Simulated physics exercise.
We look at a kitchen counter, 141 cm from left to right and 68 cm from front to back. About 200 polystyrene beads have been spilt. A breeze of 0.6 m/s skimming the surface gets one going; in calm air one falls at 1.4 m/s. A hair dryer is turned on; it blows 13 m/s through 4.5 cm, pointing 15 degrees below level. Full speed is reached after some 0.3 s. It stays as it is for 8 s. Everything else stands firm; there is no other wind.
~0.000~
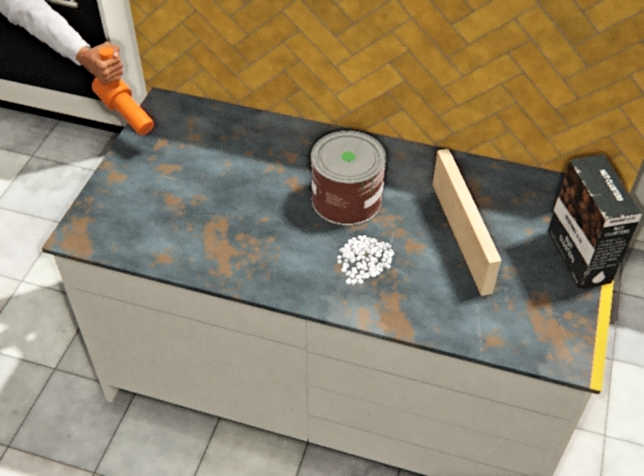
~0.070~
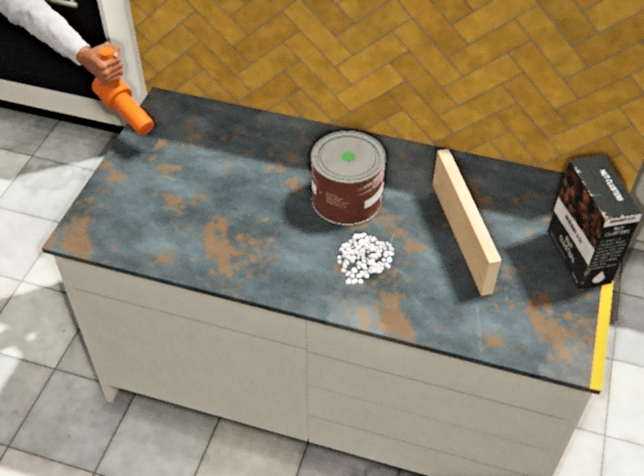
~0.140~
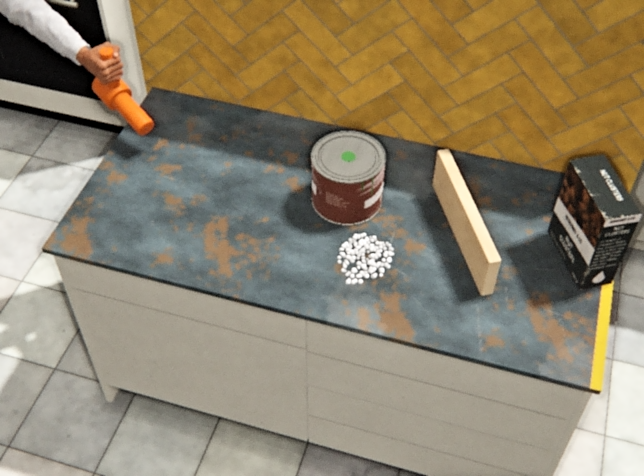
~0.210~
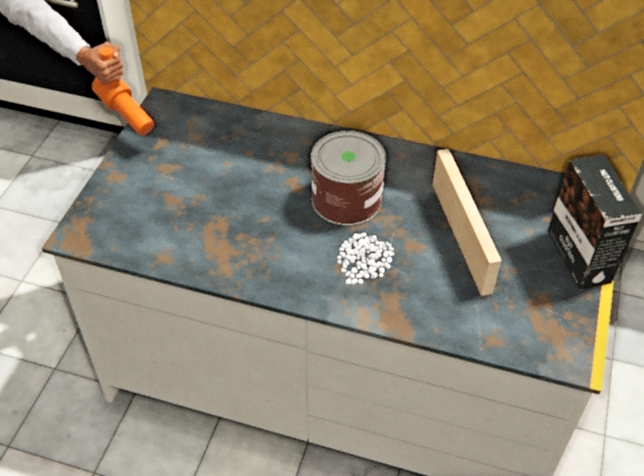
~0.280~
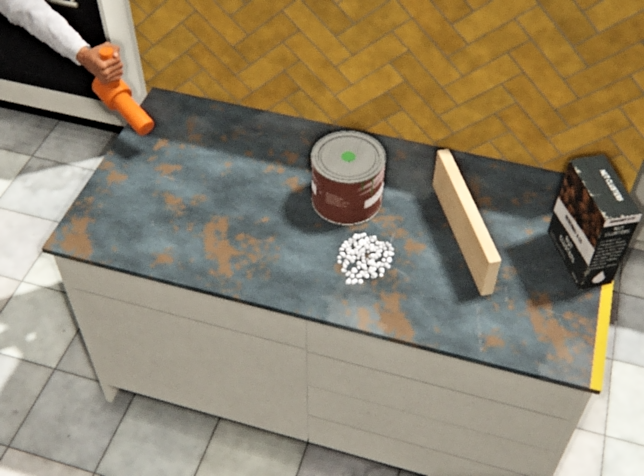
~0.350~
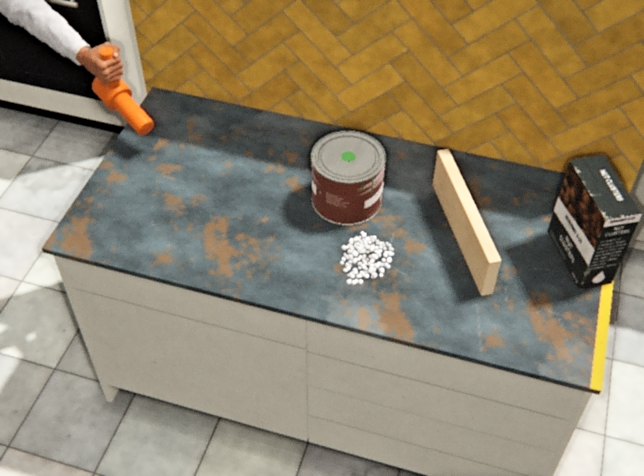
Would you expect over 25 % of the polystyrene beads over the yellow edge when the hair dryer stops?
Answer: Yes.
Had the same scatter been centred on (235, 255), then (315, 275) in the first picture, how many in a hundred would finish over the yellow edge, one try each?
In that order: 0 %, 10 %.
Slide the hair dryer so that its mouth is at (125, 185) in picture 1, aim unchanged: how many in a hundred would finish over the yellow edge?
Then about 40 %.
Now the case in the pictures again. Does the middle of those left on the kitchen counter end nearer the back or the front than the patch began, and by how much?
Towards the back, some 5 cm.
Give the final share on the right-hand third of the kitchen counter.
Some 20 per cent.
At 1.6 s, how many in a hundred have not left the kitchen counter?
Some 30 per cent.
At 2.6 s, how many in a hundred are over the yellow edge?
Some 60 per cent.
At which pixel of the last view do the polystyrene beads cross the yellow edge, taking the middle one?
Around (604, 367).
After 1.6 s, 34 % are on the move or not yet settled, 59 % are over the yellow edge; the middle of those still in play is near (473, 278).
After 2.6 s, 27 % are on the move or not yet settled, 62 % are over the yellow edge; the middle of those still in play is near (473, 278).
After 4.4 s, 21 % are on the move or not yet settled, 66 % are over the yellow edge; the middle of those still in play is near (465, 257).
After 8.0 s, at the end, 68 % are over the yellow edge; the middle of those still in play is near (465, 257).
